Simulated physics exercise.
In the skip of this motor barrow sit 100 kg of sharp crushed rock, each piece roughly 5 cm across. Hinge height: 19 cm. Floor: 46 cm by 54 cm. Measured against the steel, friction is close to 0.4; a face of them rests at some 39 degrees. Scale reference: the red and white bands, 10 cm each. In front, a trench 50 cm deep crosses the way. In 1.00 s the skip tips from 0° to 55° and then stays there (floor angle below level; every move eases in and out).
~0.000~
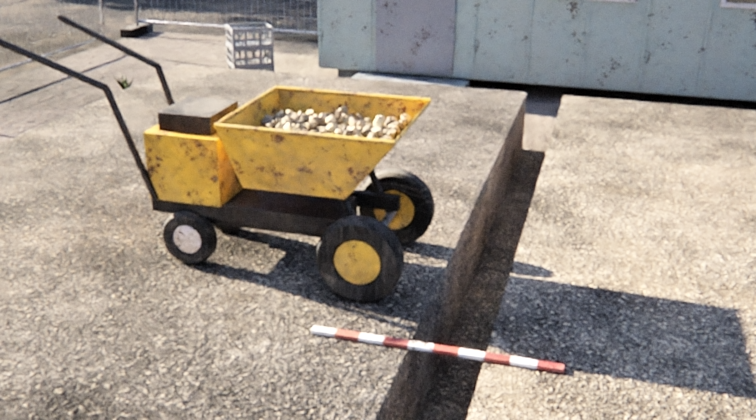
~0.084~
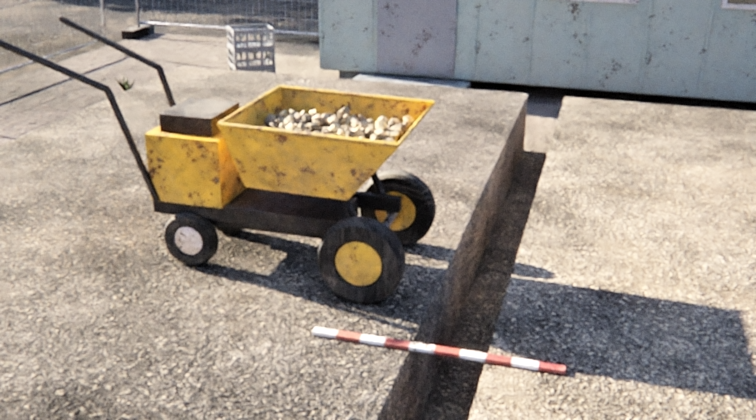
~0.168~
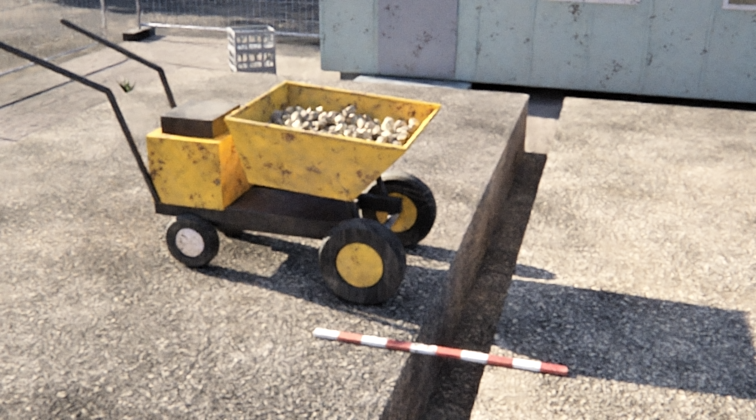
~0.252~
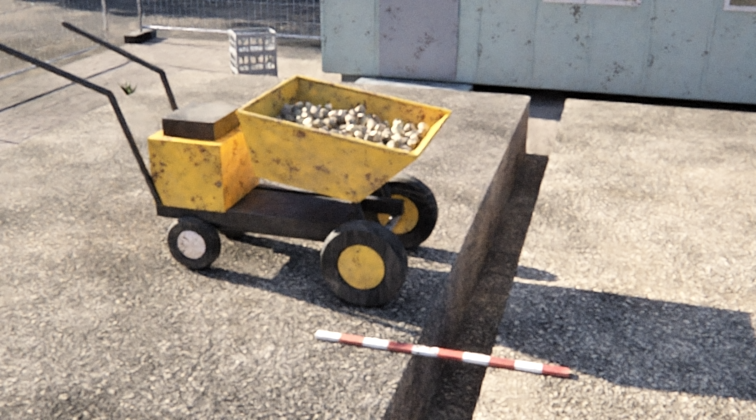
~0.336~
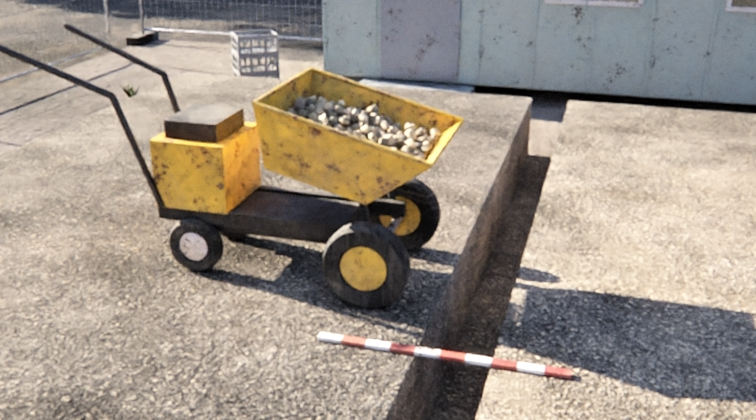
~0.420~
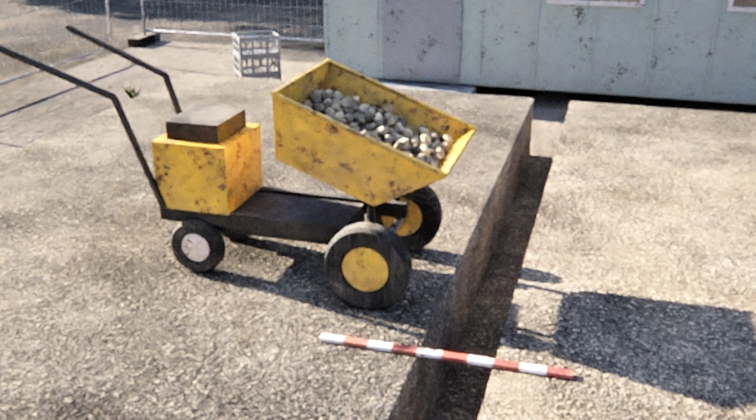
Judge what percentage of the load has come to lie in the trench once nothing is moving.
Roughly 2 in every hundred.
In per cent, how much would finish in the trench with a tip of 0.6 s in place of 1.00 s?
With that change, it comes to around 5 per cent.
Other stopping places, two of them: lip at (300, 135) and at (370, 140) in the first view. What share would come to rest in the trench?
It'd be around 5 per cent and after that around 5 per cent.
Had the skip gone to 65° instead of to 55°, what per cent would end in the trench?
Some 20 in a hundred, I'd say.
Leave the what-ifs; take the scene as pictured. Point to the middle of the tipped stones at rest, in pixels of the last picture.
The stones end up centred near (539, 293).
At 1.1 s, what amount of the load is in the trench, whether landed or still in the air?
About 0%.
After 0.8 s the floor is at 46°; 100 % in the skip; the foremost stones are at (475, 198).
After 1.1 s the floor is at 55°; 100 % in the skip; the foremost stones are at (506, 209).
After 1.5 s the floor is at 55°; 95 % in the skip, 1 % in the trench, 4 % past the trench; the foremost stones are at (555, 285).
After 3.4 s the floor is at 55°; 91 % in the skip, 2 % in the trench, 7 % past the trench; the foremost stones are at (596, 301).
